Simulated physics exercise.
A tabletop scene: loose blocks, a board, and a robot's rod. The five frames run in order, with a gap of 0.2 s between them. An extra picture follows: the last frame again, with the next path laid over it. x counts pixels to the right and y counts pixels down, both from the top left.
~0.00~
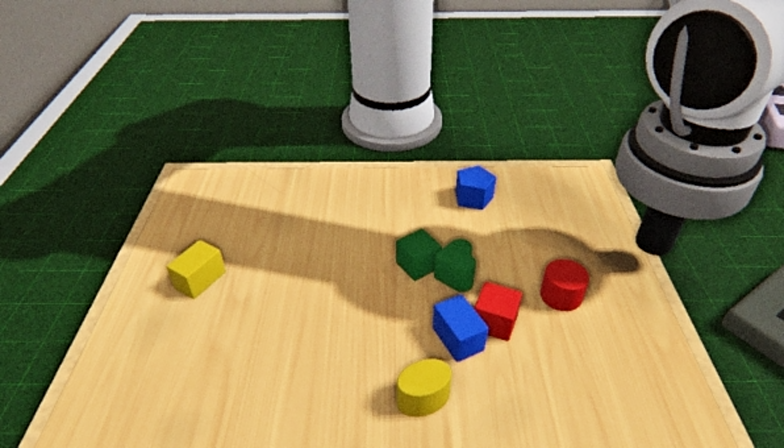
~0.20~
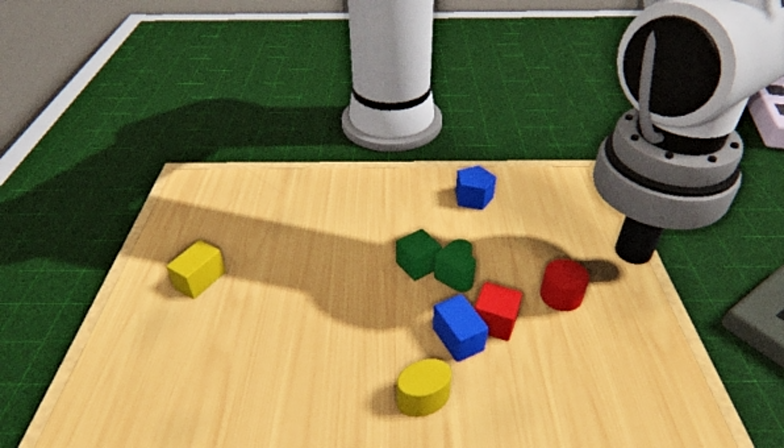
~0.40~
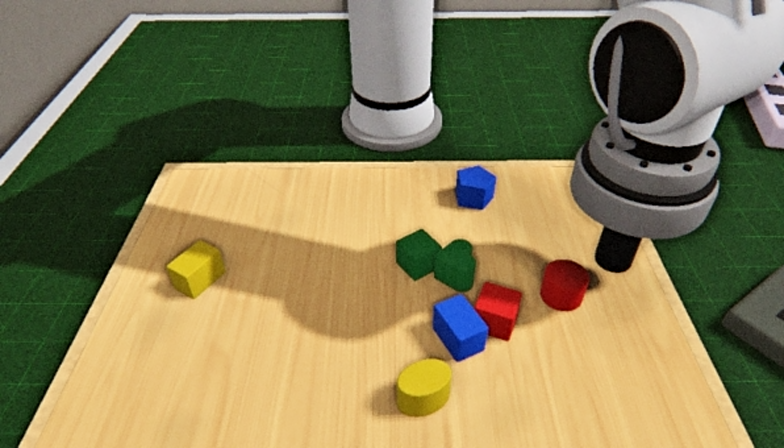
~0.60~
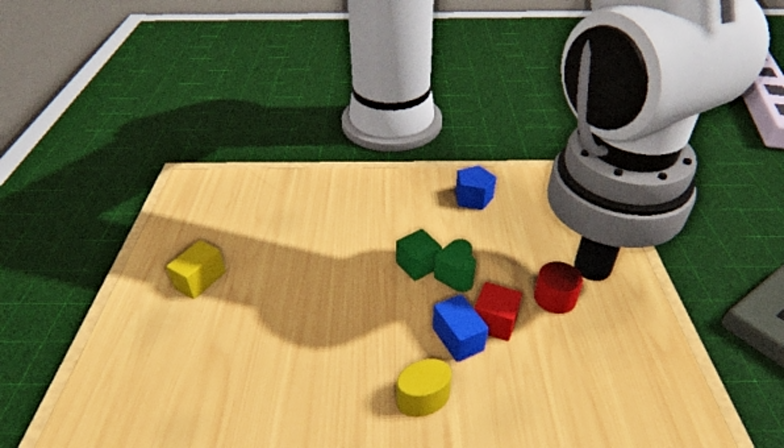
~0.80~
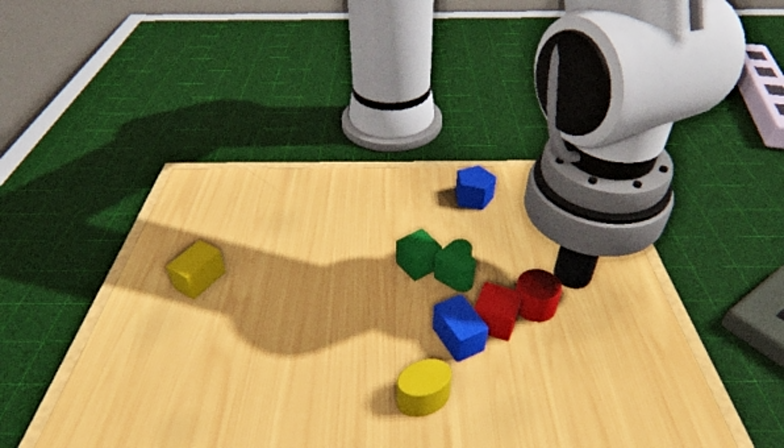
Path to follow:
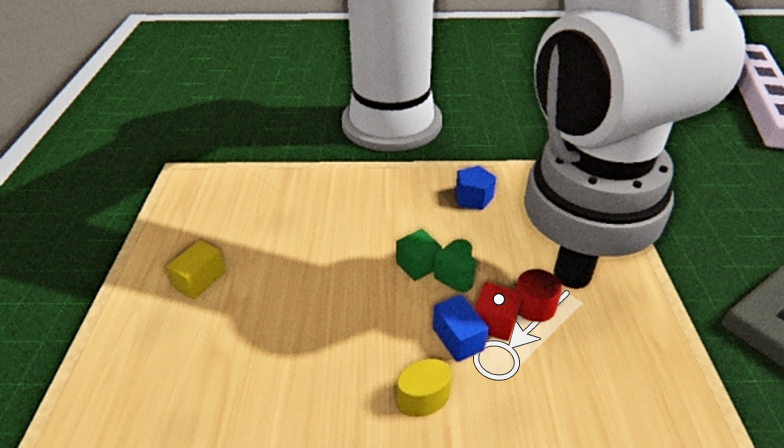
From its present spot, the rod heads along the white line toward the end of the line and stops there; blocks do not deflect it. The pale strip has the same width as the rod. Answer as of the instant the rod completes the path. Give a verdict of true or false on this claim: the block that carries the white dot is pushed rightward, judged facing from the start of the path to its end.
It is true.
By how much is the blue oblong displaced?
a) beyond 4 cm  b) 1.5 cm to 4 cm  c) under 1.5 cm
My answer is option a.
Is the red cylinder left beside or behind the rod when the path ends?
No.
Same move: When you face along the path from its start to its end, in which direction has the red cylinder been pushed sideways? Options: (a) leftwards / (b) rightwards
My answer is option a.
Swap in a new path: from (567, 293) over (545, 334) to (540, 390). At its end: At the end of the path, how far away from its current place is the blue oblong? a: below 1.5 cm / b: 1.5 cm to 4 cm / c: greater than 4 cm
Correct choice: B.
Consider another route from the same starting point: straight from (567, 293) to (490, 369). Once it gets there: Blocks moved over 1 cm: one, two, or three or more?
I expect three or more blocks to move.
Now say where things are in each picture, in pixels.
The first picture shows rod's lower end at (653, 245); yellow elliptical block at (424, 376); blue oblong at (461, 316); red square piece at (499, 299); red cylinder at (568, 273).
The second picture shows rod at (632, 254); blocks still.
The third picture shows rod at (612, 262); blocks still.
The fourth picture shows rod at (592, 270); red cylinder at (561, 275).
The fifth picture shows rod at (572, 277); yellow elliptical block at (424, 376); blue oblong at (461, 316); red square piece at (499, 299); red cylinder at (540, 283).
Drawn move, in a line from (567, 293) to (496, 360); the dot is on the red square piece.
What follows on the original path. One third of the way, rod at (549, 298); blue oblong at (440, 324); red square piece at (473, 311), turned 45° clockwise; red cylinder at (517, 307).
Two thirds of the way, rod at (525, 320); blue oblong at (408, 326), turned 40° clockwise; red square piece at (447, 327), turned 80° clockwise; red cylinder at (493, 333).
At the end, rod at (499, 344); yellow elliptical block at (420, 379); blue oblong at (397, 324), turned 50° clockwise; red square piece at (436, 332), turned 95° clockwise; red cylinder at (471, 365).
